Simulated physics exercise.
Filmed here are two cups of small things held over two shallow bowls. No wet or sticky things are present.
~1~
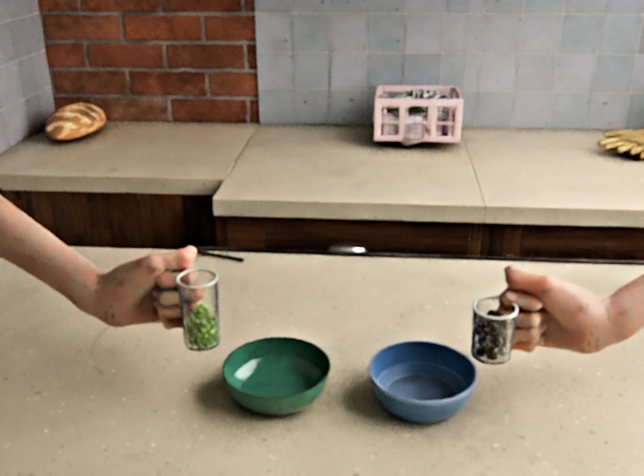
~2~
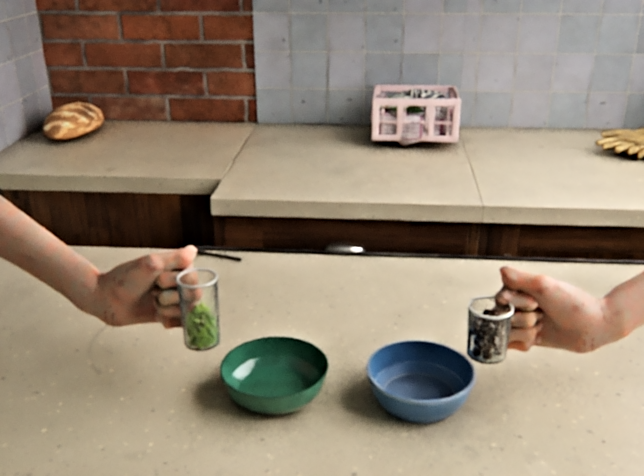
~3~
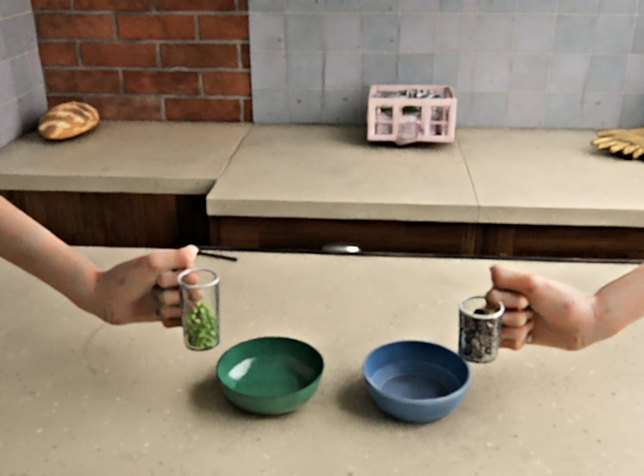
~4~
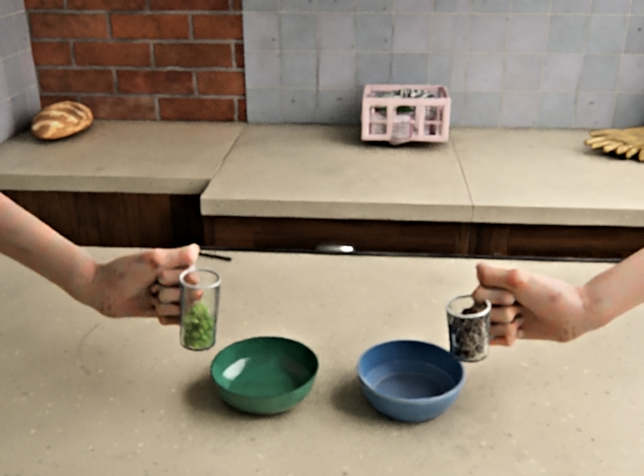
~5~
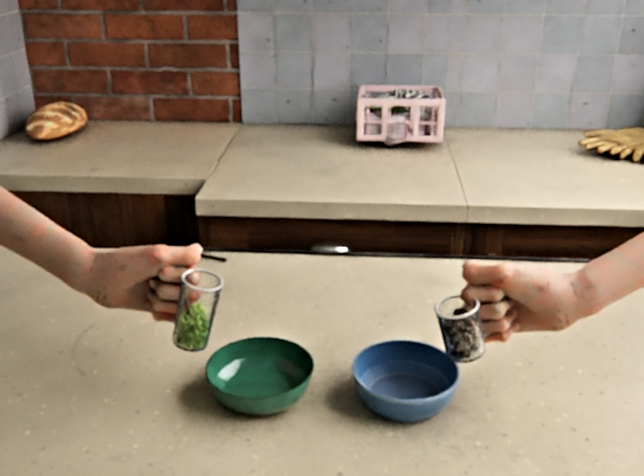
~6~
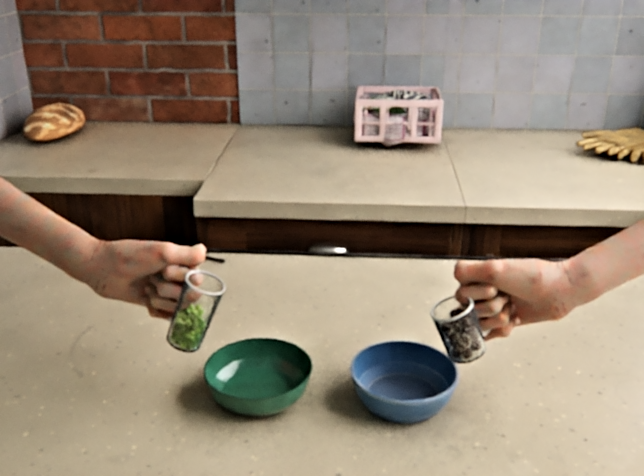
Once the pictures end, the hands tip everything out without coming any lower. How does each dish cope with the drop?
On the left, the dish loses nothing, while on the right the dish loses nothing.
Then, 0.59 s past the last view, left, all still in the cup; right, all still in the cup.
Then, 1.11 s past the last view, left, all still in the cup; right, about two thirds still in the cup, about a quarter in the dish, a small part in the air.
Then, 1.55 s past the last view, left, all in the dish; right, all in the dish.
Finally, left, all in the dish, none outside the dish; right, all in the dish, none outside the dish.
